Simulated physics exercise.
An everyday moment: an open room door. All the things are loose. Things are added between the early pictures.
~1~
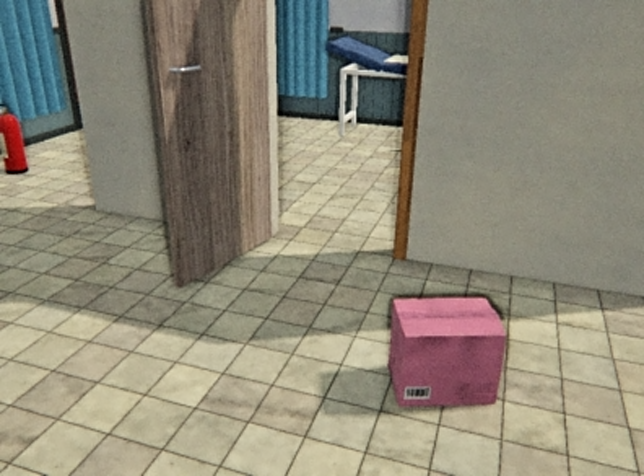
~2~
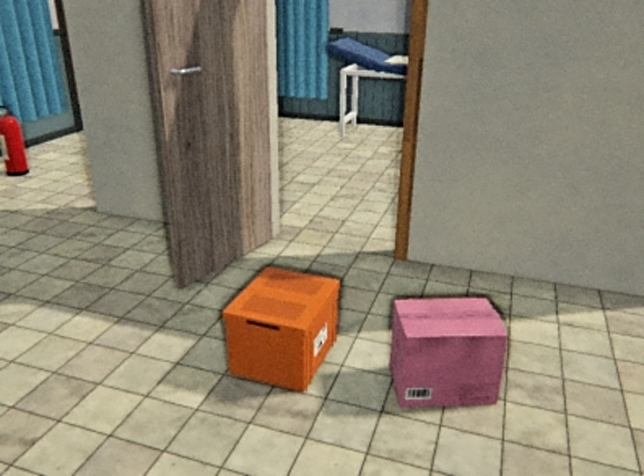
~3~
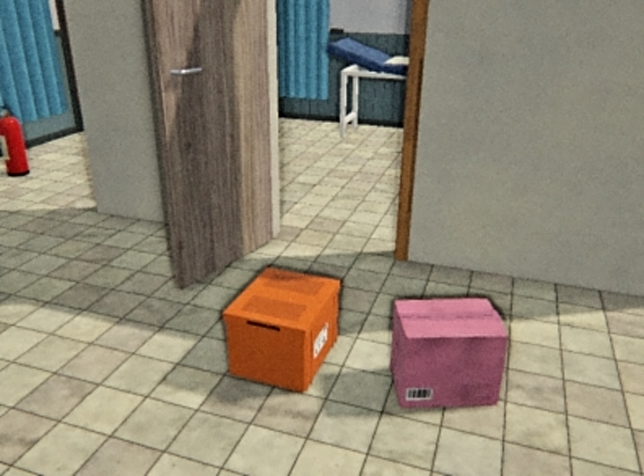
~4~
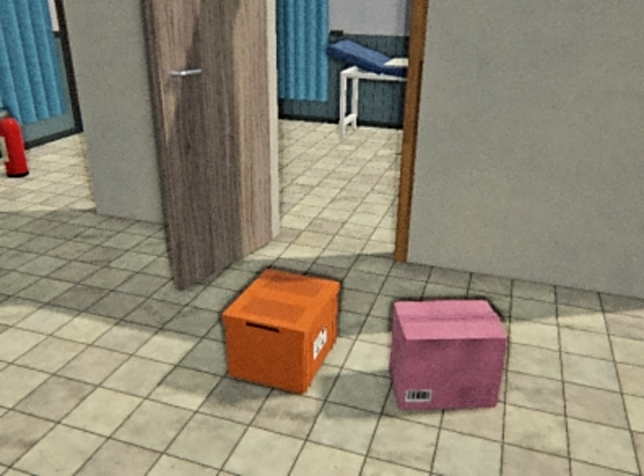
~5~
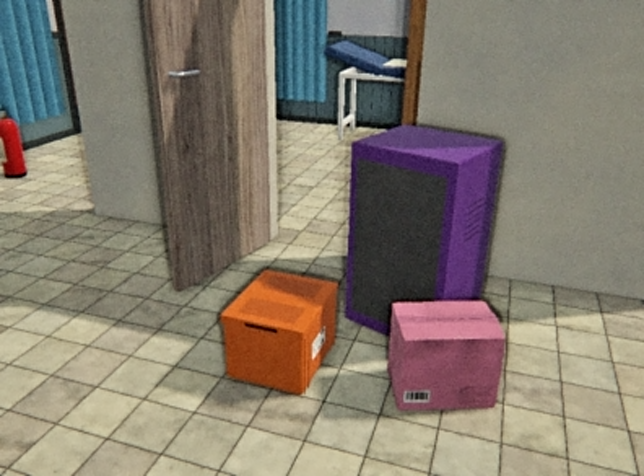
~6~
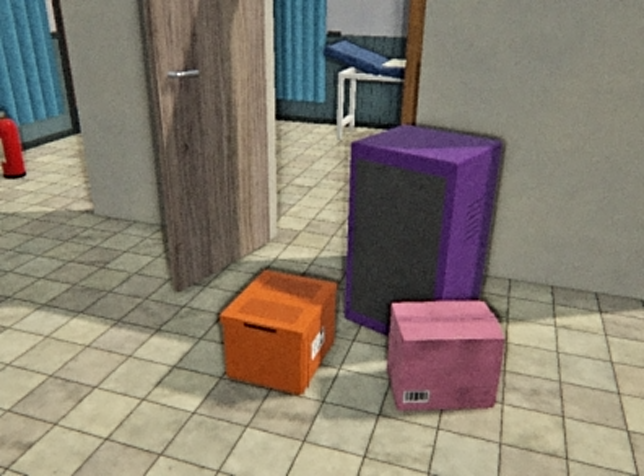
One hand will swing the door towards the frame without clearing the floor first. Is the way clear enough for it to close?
In the end the door reaches the frame.
Then, 0.50 s later than the last frame, door at 86°.
Then, 0.90 s later than the last frame, door at 58°.
Then, 1.20 s later than the last frame, door at 35°.
Then, 1.50 s later than the last frame, door at 12°.
When it is over, door at 0°; all 3 as before. End places, in pixels of the last picture, purple appliance near (419, 236).
